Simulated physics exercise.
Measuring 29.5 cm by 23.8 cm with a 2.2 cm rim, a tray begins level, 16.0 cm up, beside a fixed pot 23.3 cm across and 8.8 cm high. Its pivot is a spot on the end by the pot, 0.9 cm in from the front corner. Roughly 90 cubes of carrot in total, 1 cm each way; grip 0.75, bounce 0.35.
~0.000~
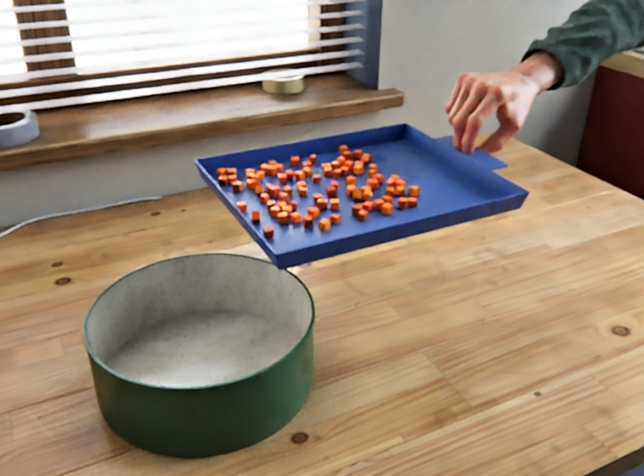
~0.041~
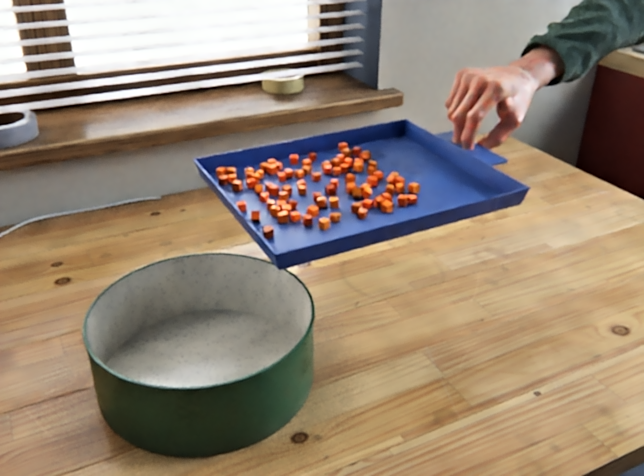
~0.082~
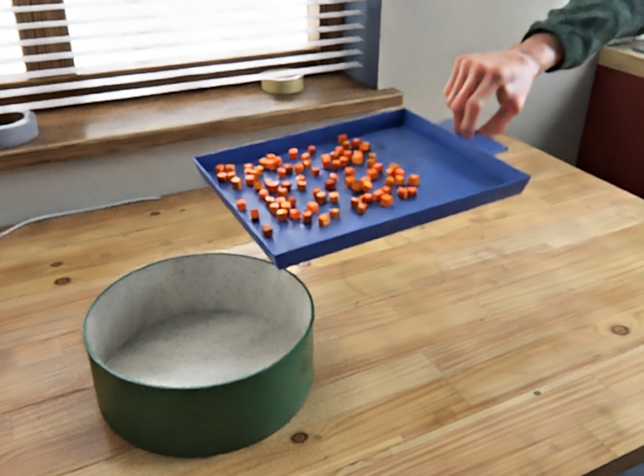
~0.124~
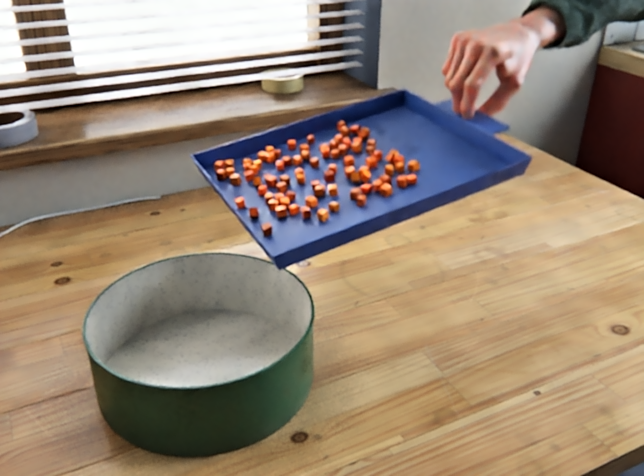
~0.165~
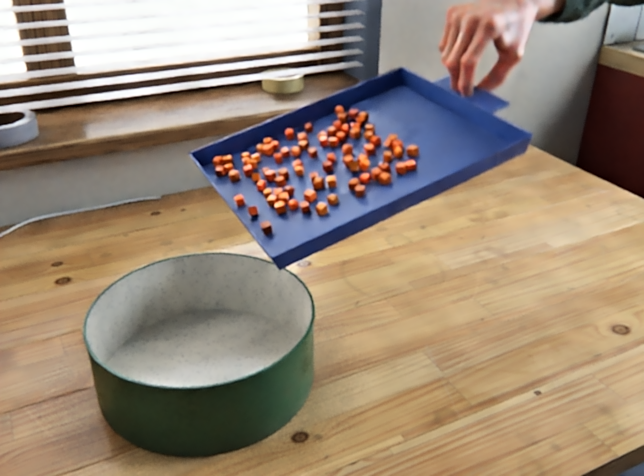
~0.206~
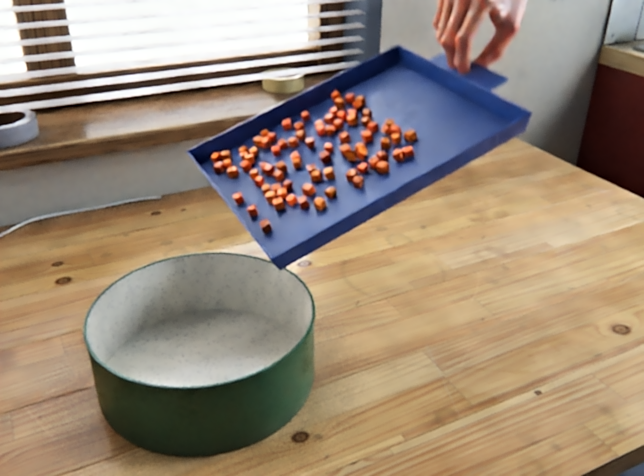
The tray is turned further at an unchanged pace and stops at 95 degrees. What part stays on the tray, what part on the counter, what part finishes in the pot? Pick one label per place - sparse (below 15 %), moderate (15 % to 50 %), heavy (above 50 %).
Tray: Sparse; counter: Sparse; pot: Heavy.
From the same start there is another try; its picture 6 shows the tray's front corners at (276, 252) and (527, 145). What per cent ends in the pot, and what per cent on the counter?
You'd end with pot at 95 and counter at 5.
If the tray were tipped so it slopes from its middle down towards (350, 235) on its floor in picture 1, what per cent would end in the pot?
Near 20 percent, give or take.
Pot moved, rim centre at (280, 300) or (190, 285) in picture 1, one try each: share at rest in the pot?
Roughly 50 and 80 percent.
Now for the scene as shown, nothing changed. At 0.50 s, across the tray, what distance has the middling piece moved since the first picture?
Displacement on the tray: Roughly 4 cm.
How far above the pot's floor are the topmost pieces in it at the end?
It reaches roughly 1.5 cm.
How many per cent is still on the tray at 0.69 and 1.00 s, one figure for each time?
Around 75 first, about 0 after.
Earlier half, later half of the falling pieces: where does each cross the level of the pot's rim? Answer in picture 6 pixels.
Near (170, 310) at first, near (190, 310) afterwards.
After 0.50 s, tilt 57 degrees; the tray holds 100 %, the pot 0 %.
After 0.69 s, tilt 82 degrees; the tray holds 75 %, the pot 0 %.
Then, at 1.00 s, tilt 95 degrees; the tray holds 0 %, the pot 80 %.
At rest (2.3 s), tray 0 %, counter 5 %, pot 95 %.
